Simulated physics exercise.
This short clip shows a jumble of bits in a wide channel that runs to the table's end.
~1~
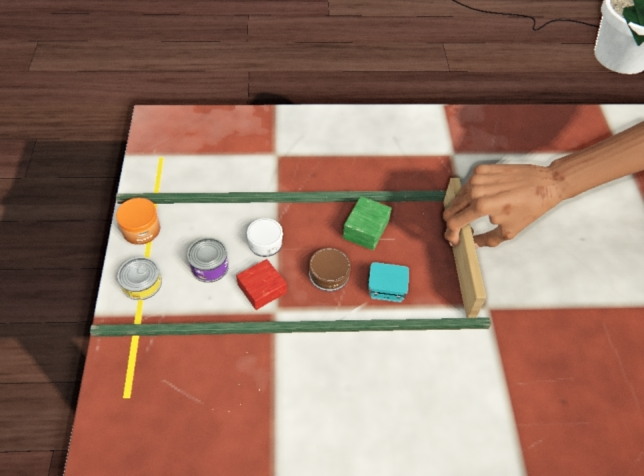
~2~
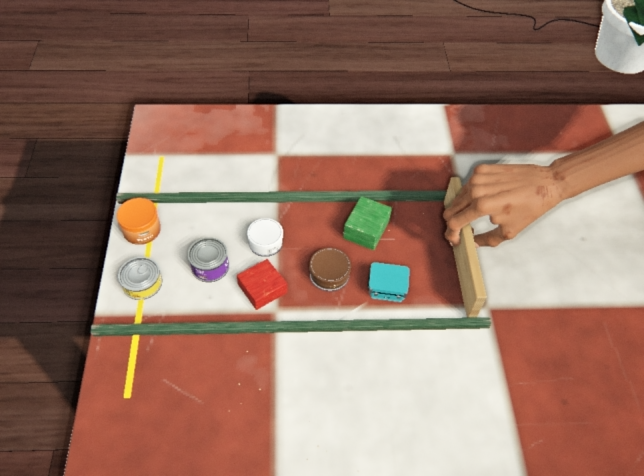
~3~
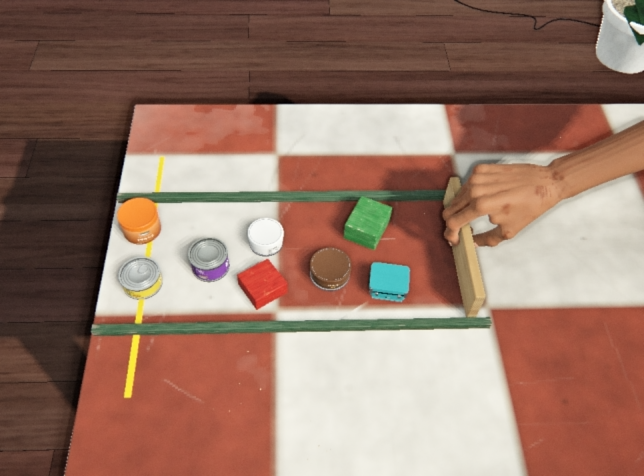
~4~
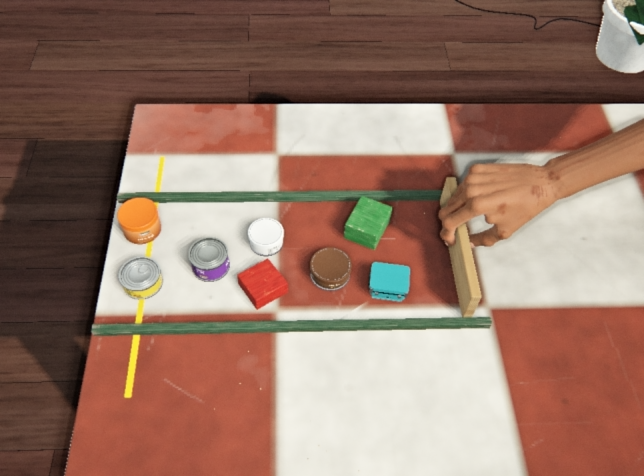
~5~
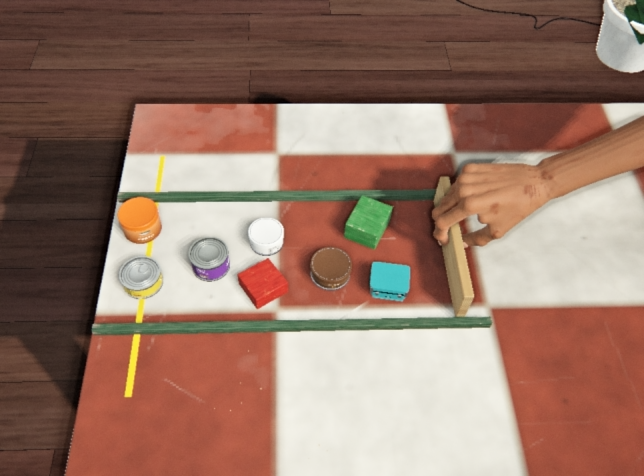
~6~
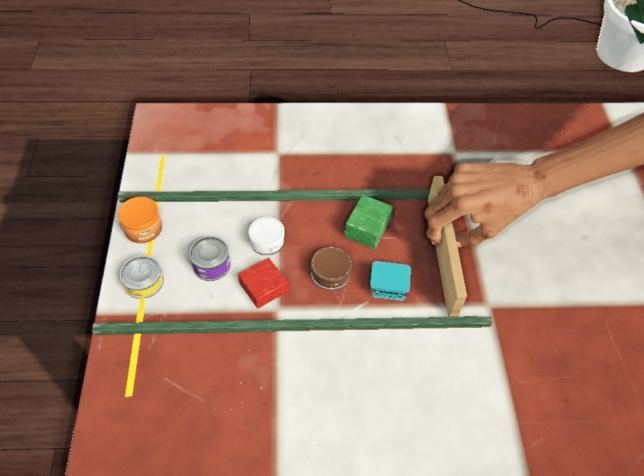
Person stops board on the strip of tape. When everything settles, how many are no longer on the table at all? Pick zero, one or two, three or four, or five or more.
Five or more are off the table.
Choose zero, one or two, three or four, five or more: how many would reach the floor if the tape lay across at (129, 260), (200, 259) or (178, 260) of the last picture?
Five or more; none at all; 1 or 2.
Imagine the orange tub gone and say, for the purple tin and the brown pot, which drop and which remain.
Looking at the two, the purple tin ends up below and the brown pot stays up top.
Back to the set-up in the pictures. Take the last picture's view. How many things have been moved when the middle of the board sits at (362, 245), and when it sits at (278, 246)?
First position 3; second position 6.
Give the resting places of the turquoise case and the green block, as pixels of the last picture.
Taking them in turn, first comes (122, 294), then (133, 227).
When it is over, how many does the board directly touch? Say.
3.
Early on, none off yet; orange tub at rest near (141, 221); yellow pot at rest near (142, 277); purple tin at rest near (210, 259).
A while later, none off yet; orange tub at rest near (141, 221); yellow pot at rest near (142, 277); purple tin travelled about its own width near (187, 259).
Finally, the number that fall off is five or more; lost, white pot, red block, purple tin, yellow pot and orange tub.
